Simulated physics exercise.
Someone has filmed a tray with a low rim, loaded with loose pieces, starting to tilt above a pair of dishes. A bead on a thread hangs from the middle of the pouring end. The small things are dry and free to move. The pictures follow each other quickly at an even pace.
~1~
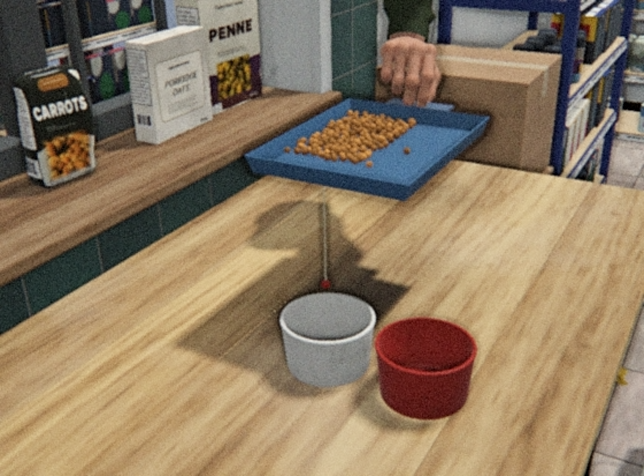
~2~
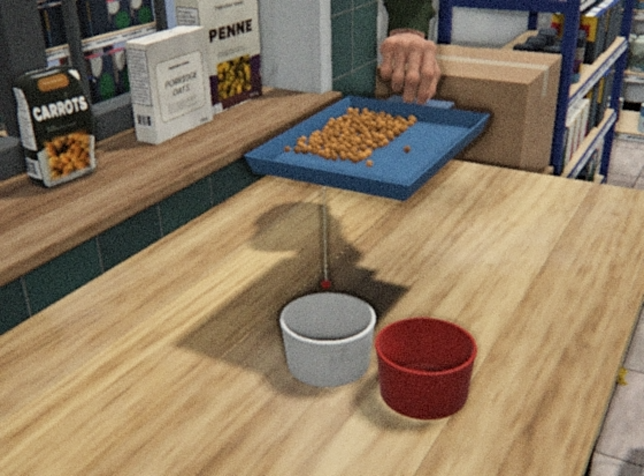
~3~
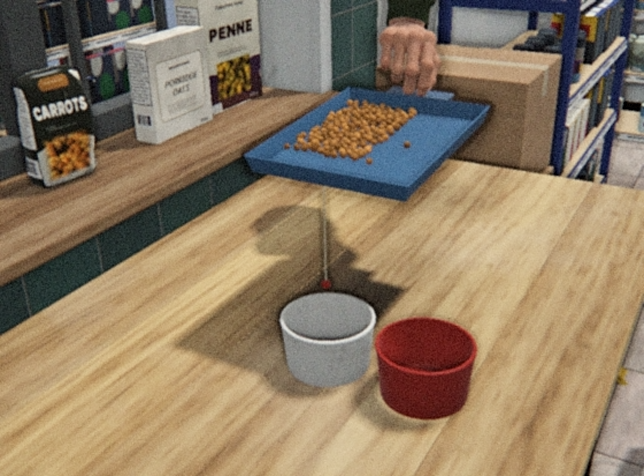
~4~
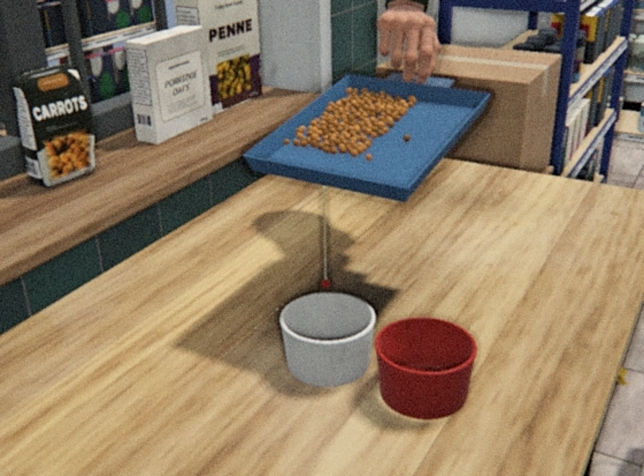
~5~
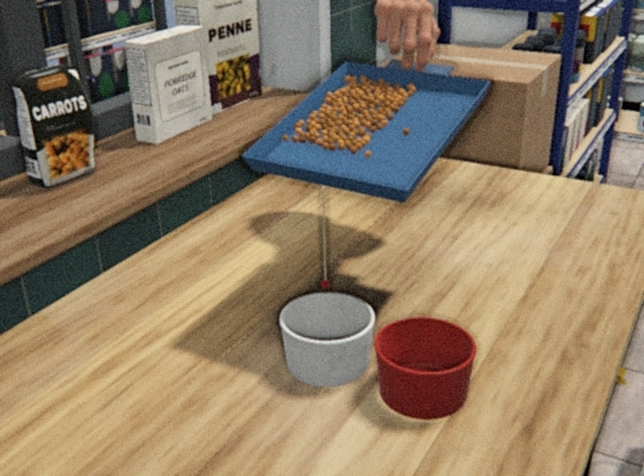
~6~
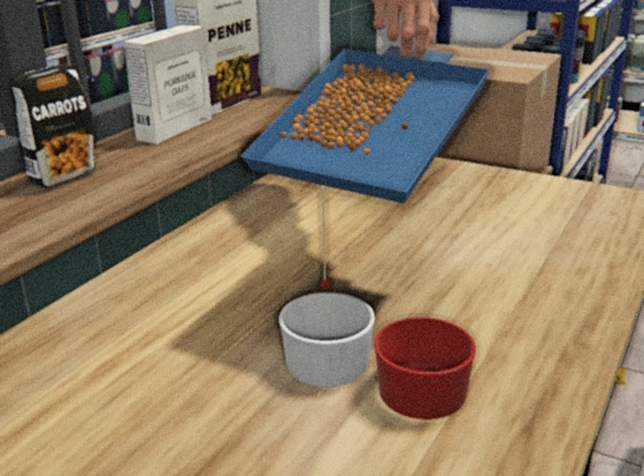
A hand raised the back of a blue tray of roasted chickpeas, steadily steepening its slope toward the near edge, while the white and red dishes on the wooden table below stayed still.
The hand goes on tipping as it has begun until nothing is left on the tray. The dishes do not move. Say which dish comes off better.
More goes to the left dish.
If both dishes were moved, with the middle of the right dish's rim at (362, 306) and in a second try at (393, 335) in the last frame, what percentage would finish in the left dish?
The first gives 0 %, the second 50 %.
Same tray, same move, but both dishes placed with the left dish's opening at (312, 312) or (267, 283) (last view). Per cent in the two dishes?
Near 70 % and 30 %.
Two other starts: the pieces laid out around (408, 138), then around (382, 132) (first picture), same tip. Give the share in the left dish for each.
In turn 50 and 50 in a hundred.
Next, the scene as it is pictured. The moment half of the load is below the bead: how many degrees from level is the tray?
At about 105°.
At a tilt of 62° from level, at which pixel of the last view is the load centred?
Near (318, 173).
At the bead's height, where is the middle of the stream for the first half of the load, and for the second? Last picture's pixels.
The first part at (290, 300); the rest at (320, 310).
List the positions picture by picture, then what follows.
Corners of the pouring end near (252, 154) and (405, 182), level; middle of the load near (362, 135), roasted chickpeas; left dish near (305, 359); right dish near (405, 390); bead on its thread near (326, 284), in the first picture.
Corners of the pouring end near (252, 154) and (405, 182), level; middle of the load near (362, 134), in the second picture.
Corners of the pouring end near (252, 154) and (405, 183), tipped barely, level across its low end; middle of the load near (362, 128), in the third picture.
Corners of the pouring end near (251, 154) and (405, 184), tipped a little, level across its low end; middle of the load near (362, 119), in the fourth picture.
Corners of the pouring end near (250, 154) and (404, 185), tipped a little, level across its low end; middle of the load near (361, 111), in the fifth picture.
Corners of the pouring end near (249, 154) and (403, 187), tipped clearly, level across its low end; middle of the load near (360, 103); left dish near (304, 358); right dish near (405, 390), in the sixth picture.
Shortly afterwards, tray tipped steeply; the bulk on the tray; only a few in the left dish; only a few outside both; a little in the air.
Next, tray tipped past a quarter turn; near a third on the tray; only a few in the right dish; a little in the left dish; a little outside both; near a third in the air.
Some moments later, tray tipped past a quarter turn; a little in the right dish; near half in the left dish; near half outside both.
In the end, tray tipped past a quarter turn; a little in the right dish; near half in the left dish; near half outside both.
